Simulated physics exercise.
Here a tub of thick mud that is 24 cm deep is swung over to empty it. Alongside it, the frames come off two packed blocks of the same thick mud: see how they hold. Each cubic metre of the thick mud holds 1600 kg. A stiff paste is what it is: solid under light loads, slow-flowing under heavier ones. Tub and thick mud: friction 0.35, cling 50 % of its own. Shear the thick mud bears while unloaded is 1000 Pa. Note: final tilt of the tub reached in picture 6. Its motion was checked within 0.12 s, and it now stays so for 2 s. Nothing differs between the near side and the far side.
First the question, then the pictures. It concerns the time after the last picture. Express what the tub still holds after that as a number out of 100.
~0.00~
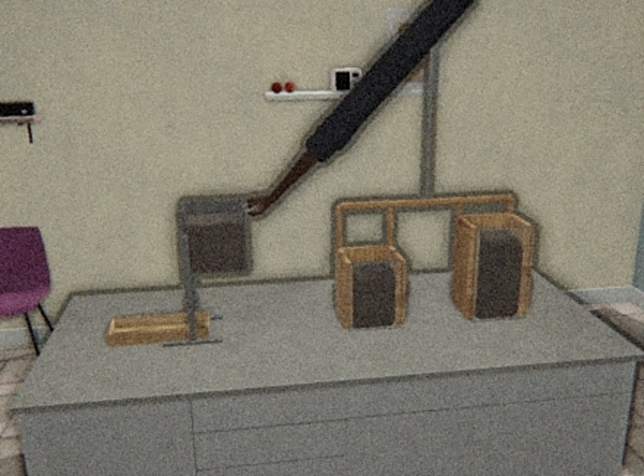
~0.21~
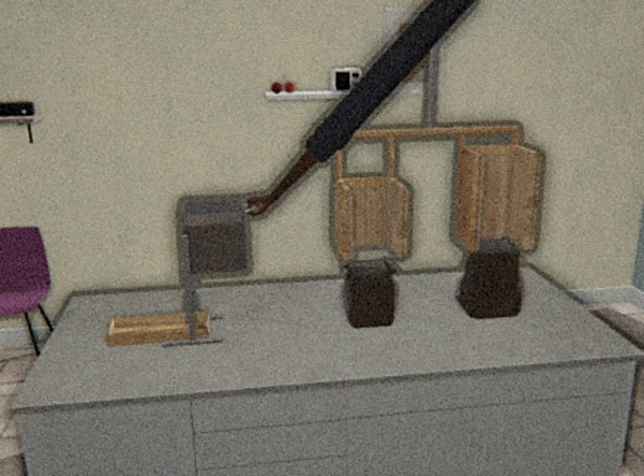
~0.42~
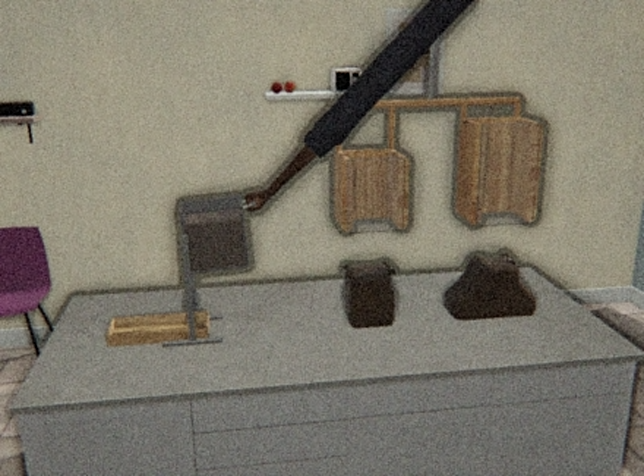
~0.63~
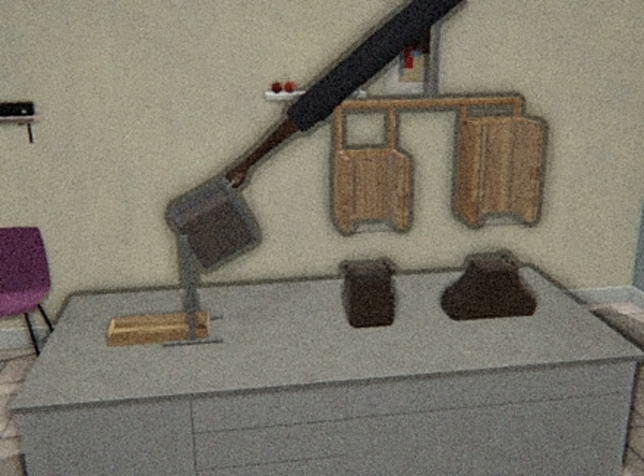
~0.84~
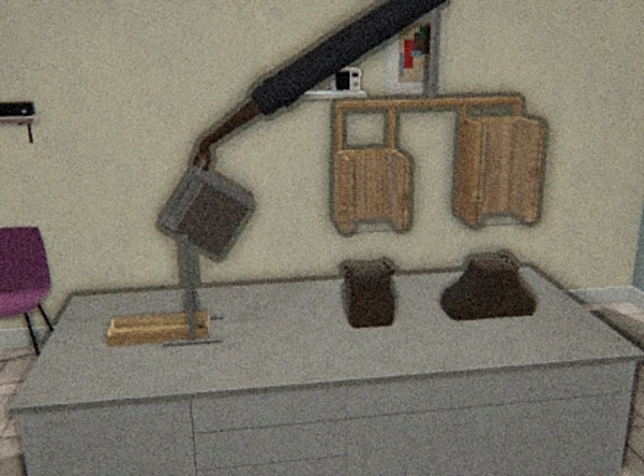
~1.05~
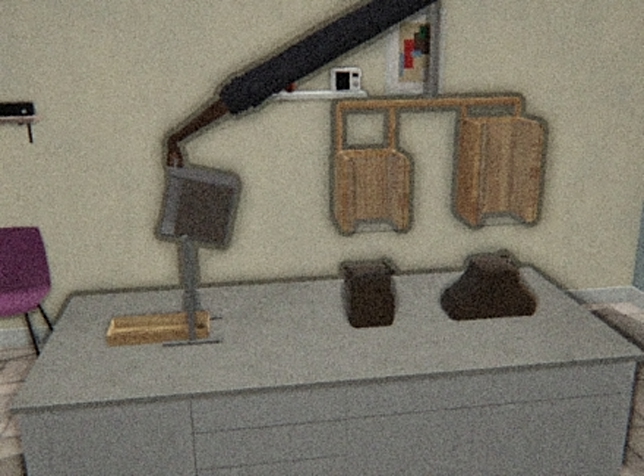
Something like 100 per cent.
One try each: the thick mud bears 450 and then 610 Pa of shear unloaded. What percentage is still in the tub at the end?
The answers, in order, are 80 % and 100 %.
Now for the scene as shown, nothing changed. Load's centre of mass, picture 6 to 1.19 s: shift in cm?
About 0 cm.
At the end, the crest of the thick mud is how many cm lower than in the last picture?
About 0 cm.
By 1.19 s, the tub is at 76 degrees and holds 100 %.
By 1.36 s, the tub is at 76 degrees and holds 100 %.
By 1.53 s, the tub is at 76 degrees and holds 100 %.
By 1.70 s, the tub is at 76 degrees and holds 100 %.
By 3.05 s, at the end, the tub is at 76 degrees and holds 100 %.
